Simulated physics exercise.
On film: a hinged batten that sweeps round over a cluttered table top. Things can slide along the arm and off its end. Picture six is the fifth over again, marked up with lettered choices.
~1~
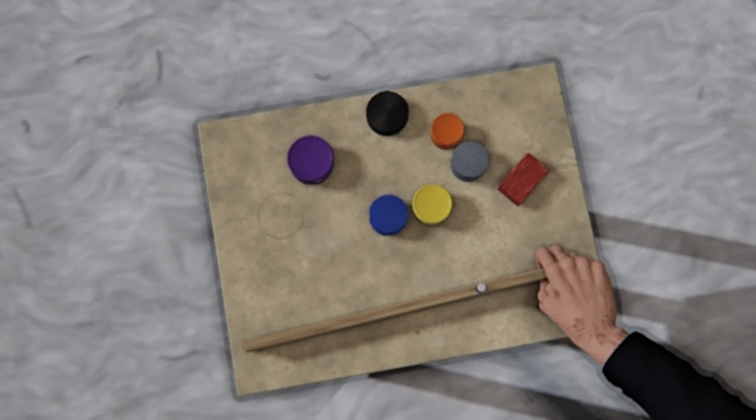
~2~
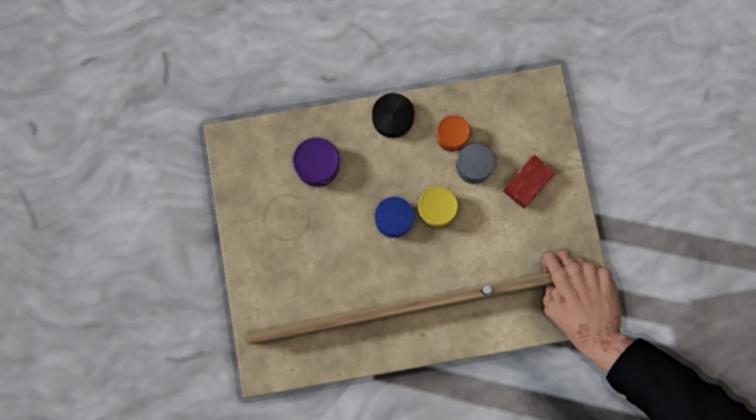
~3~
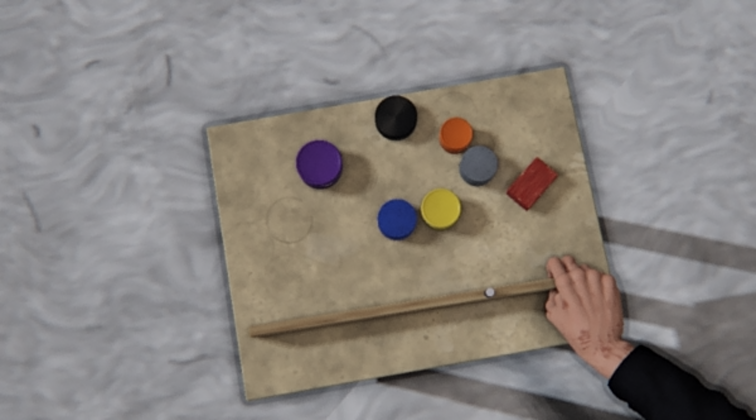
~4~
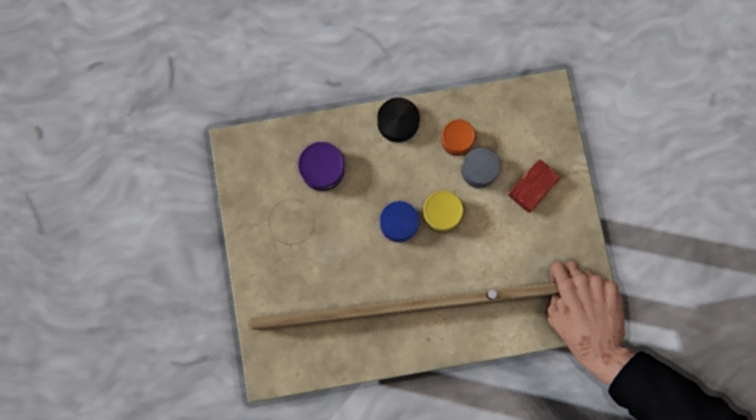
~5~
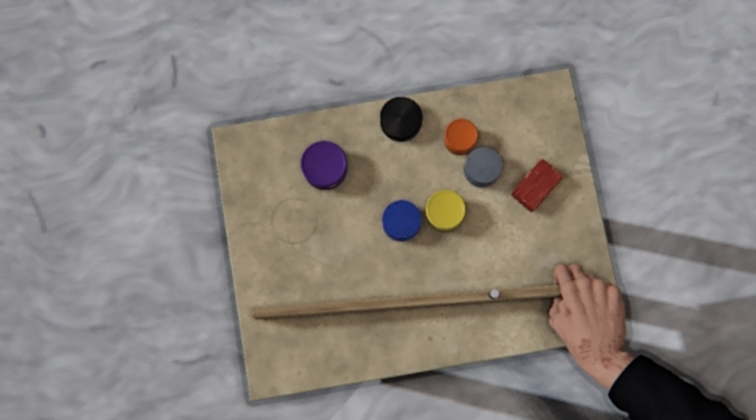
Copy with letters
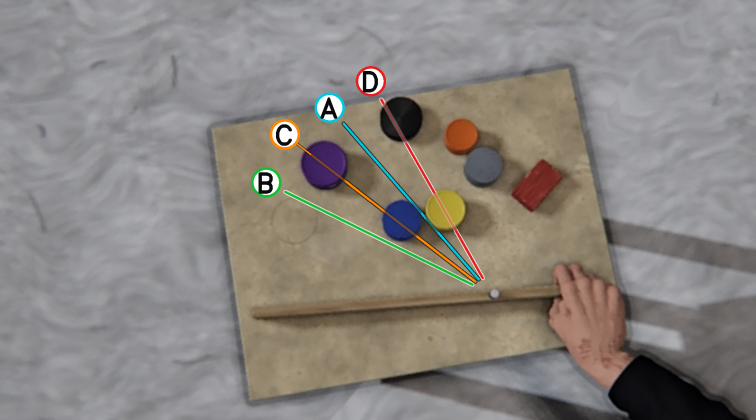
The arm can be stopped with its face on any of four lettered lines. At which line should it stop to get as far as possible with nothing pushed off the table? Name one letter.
Up to line A.
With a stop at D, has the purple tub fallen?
Yes.
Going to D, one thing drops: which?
The purple tub.
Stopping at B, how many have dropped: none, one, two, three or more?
By then, none.
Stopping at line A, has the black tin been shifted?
By then, yes.
On the marked copy, A at (410, 200); B at (378, 238); C at (392, 218); D at (431, 187).
Taking A. A third of the way, arm (373, 261); black tin (401, 120); orange tub (461, 137).
Two thirds of the way, arm (391, 223); purple tub (334, 151); blue pot (409, 210).
When it is over, arm (411, 201); purple tub (366, 112); black tin (410, 116); nothing has fallen.
As for the rest, B is safe but short; C is safe but short; D drops the purple tub.
